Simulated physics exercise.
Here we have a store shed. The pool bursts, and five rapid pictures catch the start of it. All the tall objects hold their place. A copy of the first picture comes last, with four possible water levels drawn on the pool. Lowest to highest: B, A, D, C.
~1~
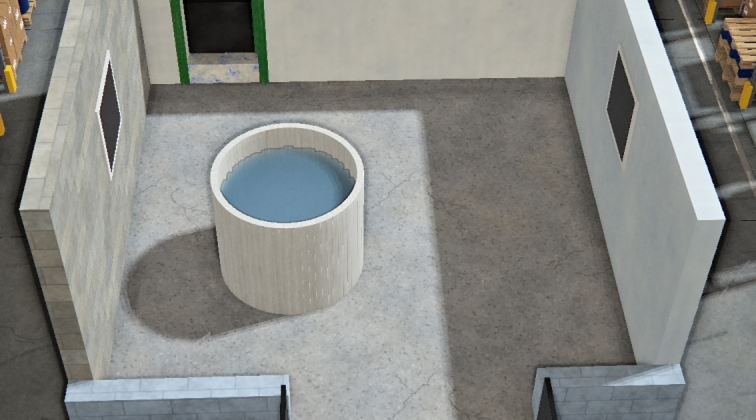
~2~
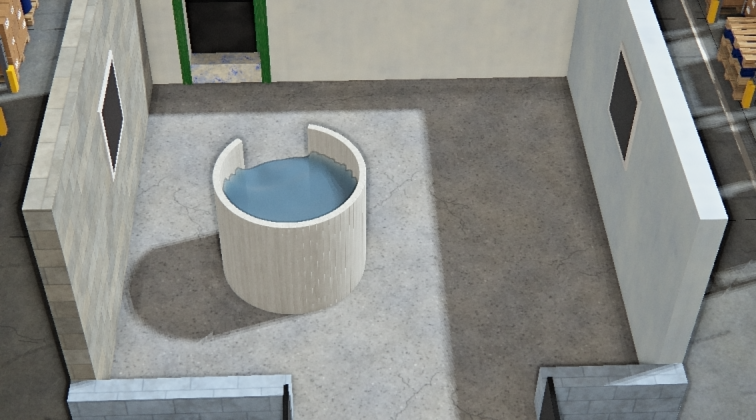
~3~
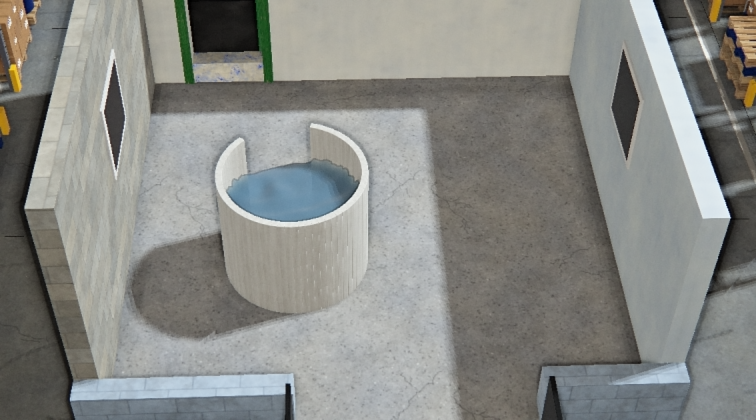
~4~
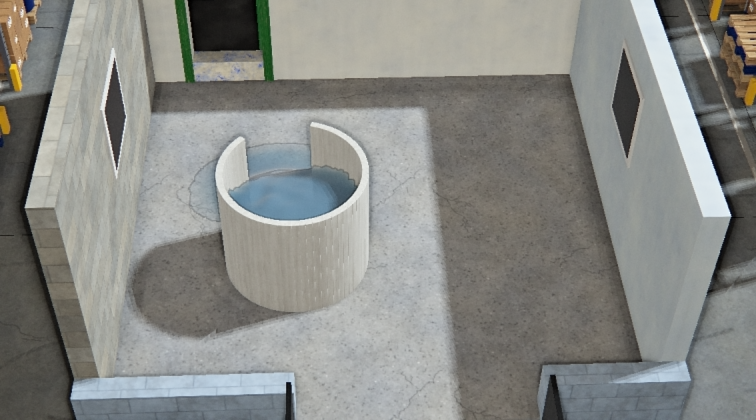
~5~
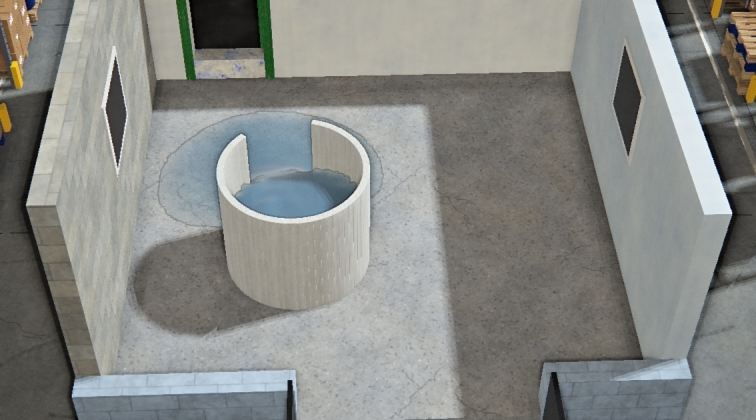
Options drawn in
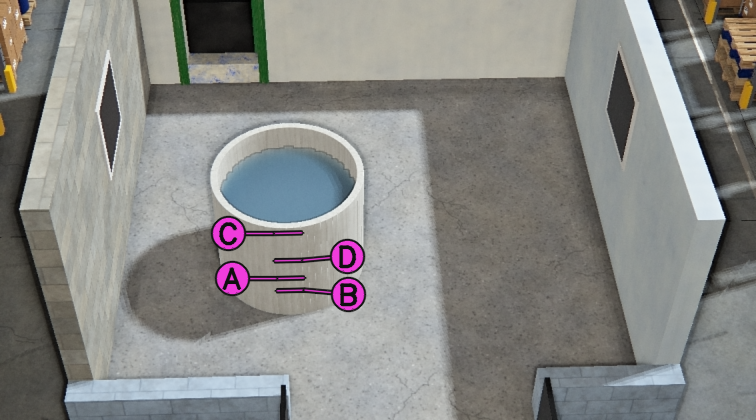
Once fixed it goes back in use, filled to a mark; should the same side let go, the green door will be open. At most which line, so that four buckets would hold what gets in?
D.
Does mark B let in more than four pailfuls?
No, not at all.
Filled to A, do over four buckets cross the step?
No.
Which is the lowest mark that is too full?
Here it is mark C.
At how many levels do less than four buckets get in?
Three of them.
On the marked copy, A at (290, 278); B at (290, 290); C at (287, 233); D at (288, 260); from the bottom up B, A, D, C.
With A, nothing gets over.
With B, nothing gets over.
With C, about 8 bucketfuls get in.
With D, a splash gets over, under a bucket.
